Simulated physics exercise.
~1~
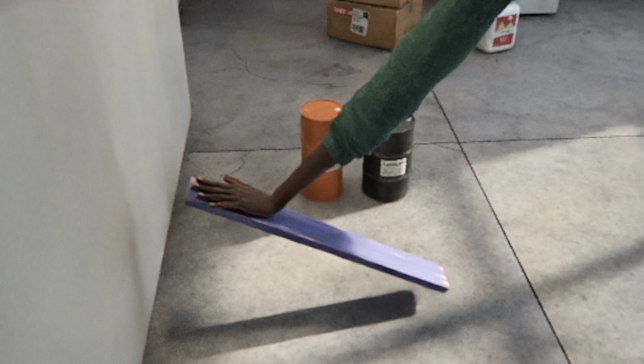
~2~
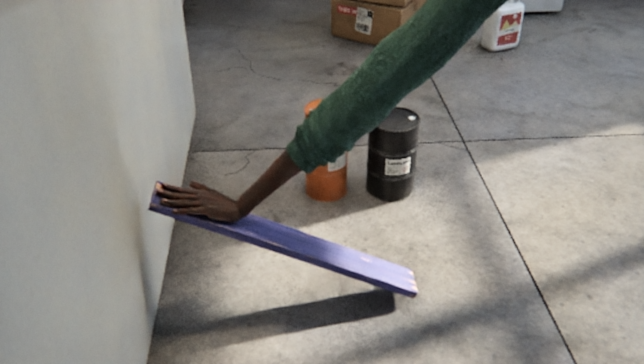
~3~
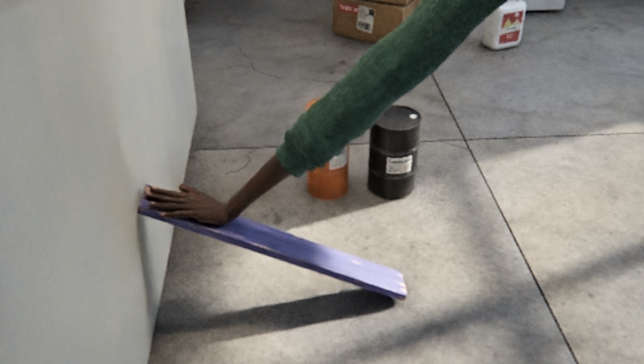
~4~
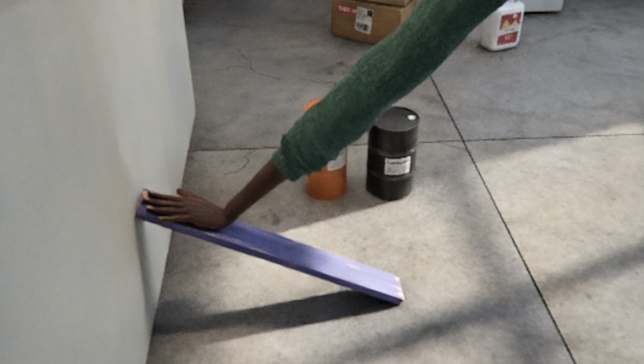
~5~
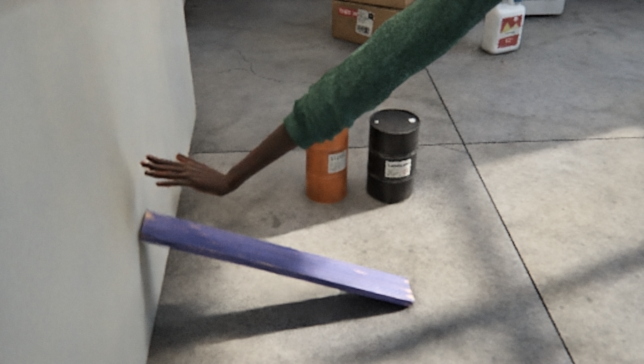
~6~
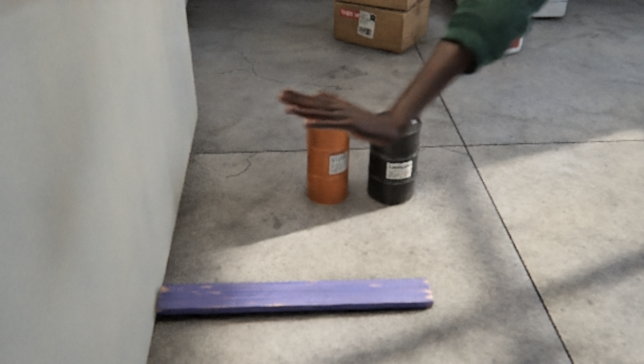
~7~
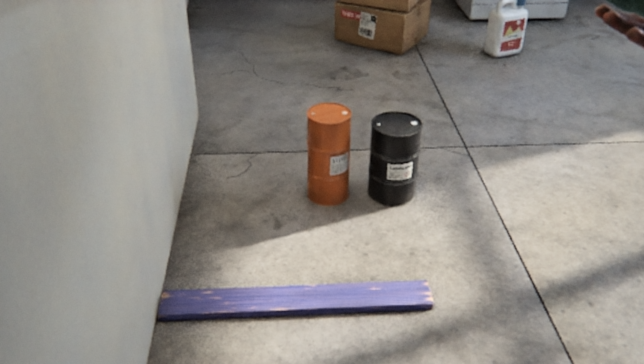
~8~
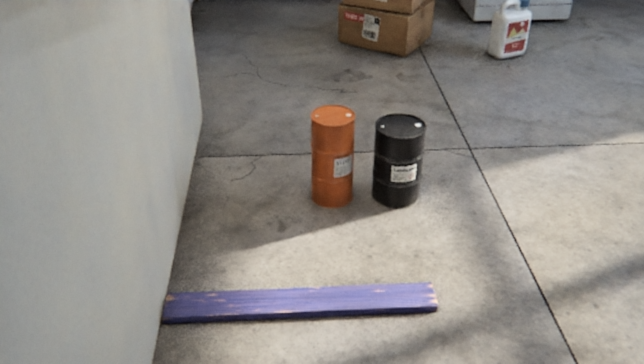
A blue-purple plank, held under a dark hand in a green sleeve, hovers at a slant above a concrete floor beside a pale wall. The hand moves it left and lowers it until its upper end meets the wall and its lower end rests on the floor. The fingers then lift away, and the plank begins to slip. Its raised end slides down the wall until the whole plank drops flat, while the arm withdraws to the right. It ends lying still on the floor, with the orange and black canisters standing undisturbed behind it.
